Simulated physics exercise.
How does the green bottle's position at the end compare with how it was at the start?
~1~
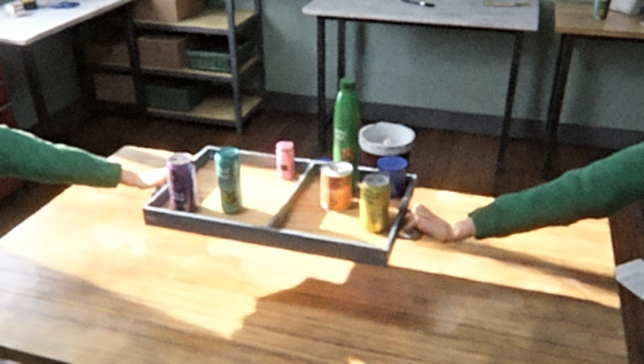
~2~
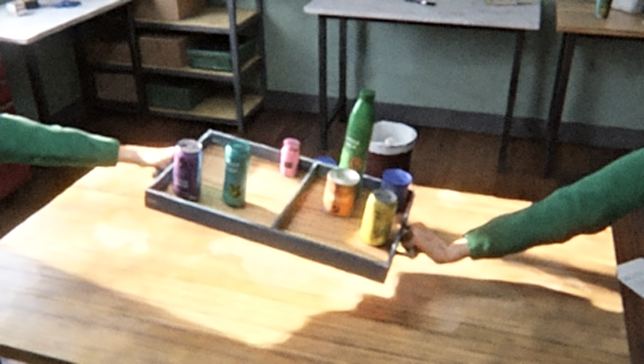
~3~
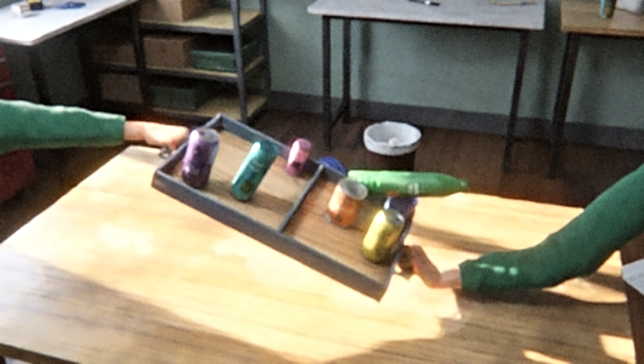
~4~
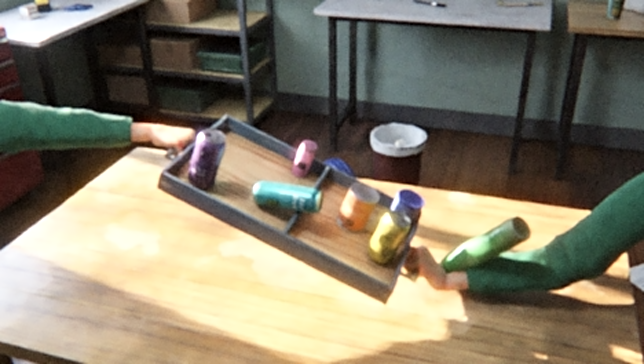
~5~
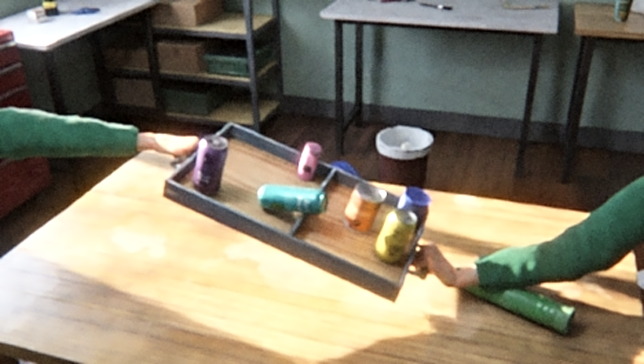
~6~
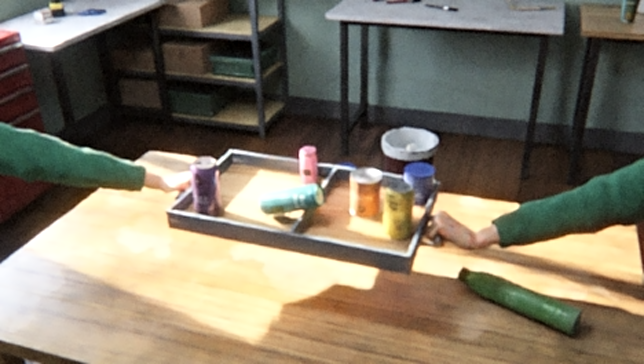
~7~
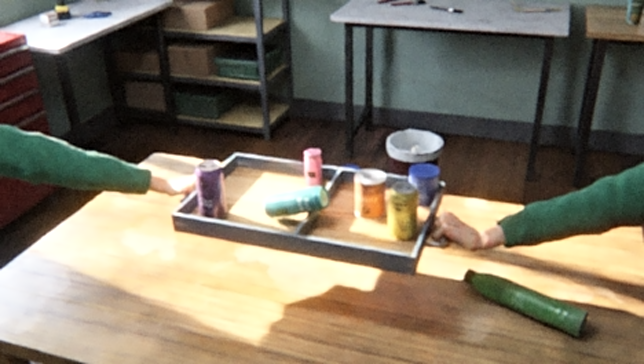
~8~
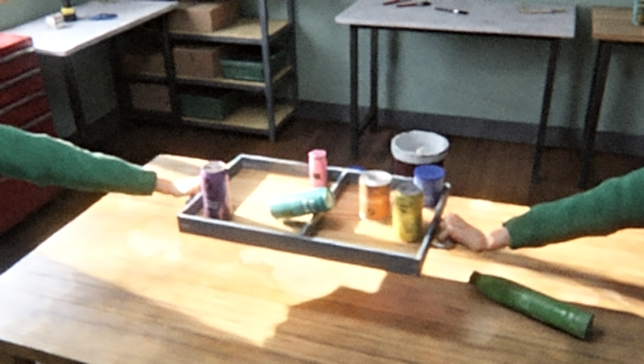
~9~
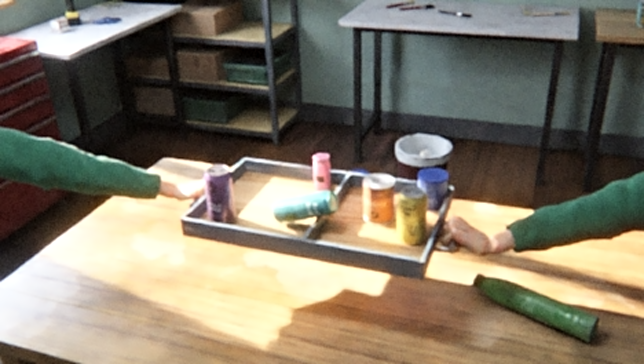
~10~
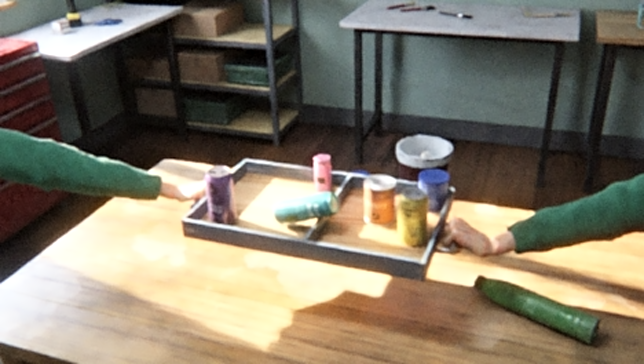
At the start the green bottle was standing upright on the tray, but by the end it was lying on its side on the table, to the right of the tray.
